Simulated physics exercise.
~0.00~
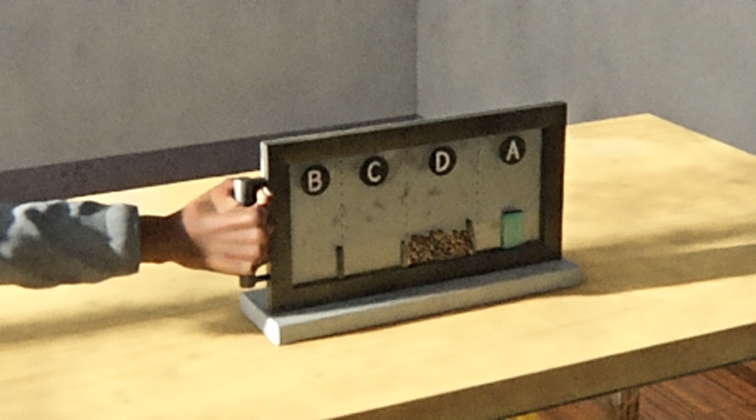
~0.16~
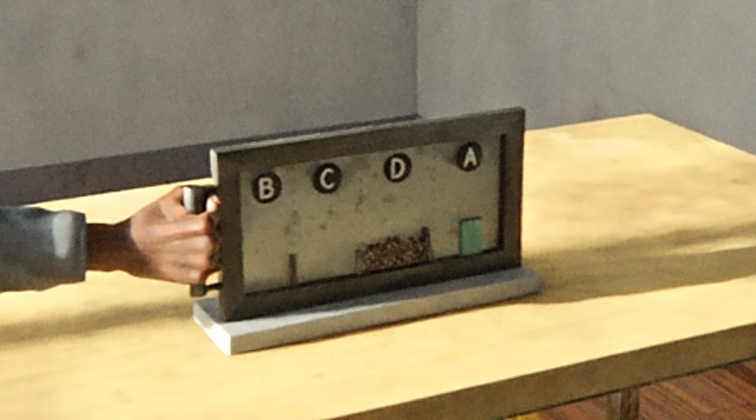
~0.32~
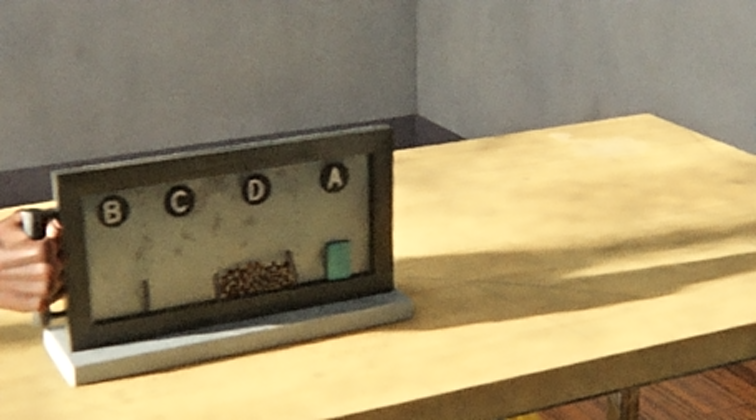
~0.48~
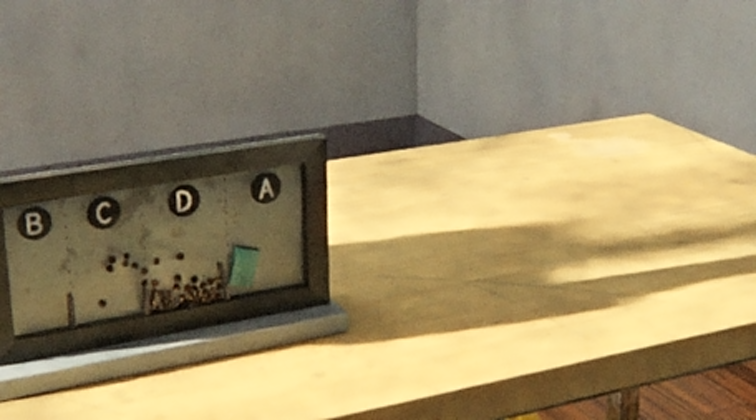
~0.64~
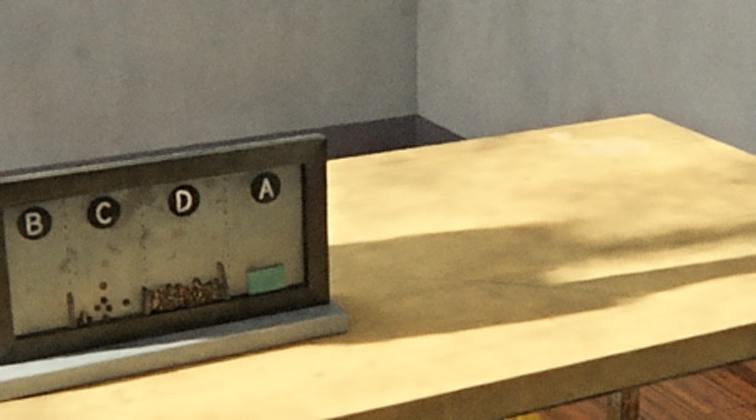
On a pale wooden tabletop, a hand slides a framed clear-fronted case of dark beads to the left until it stops; some beads spill from strip D into strip C and the turquoise block tips over, ending on its side with most beads still in D.
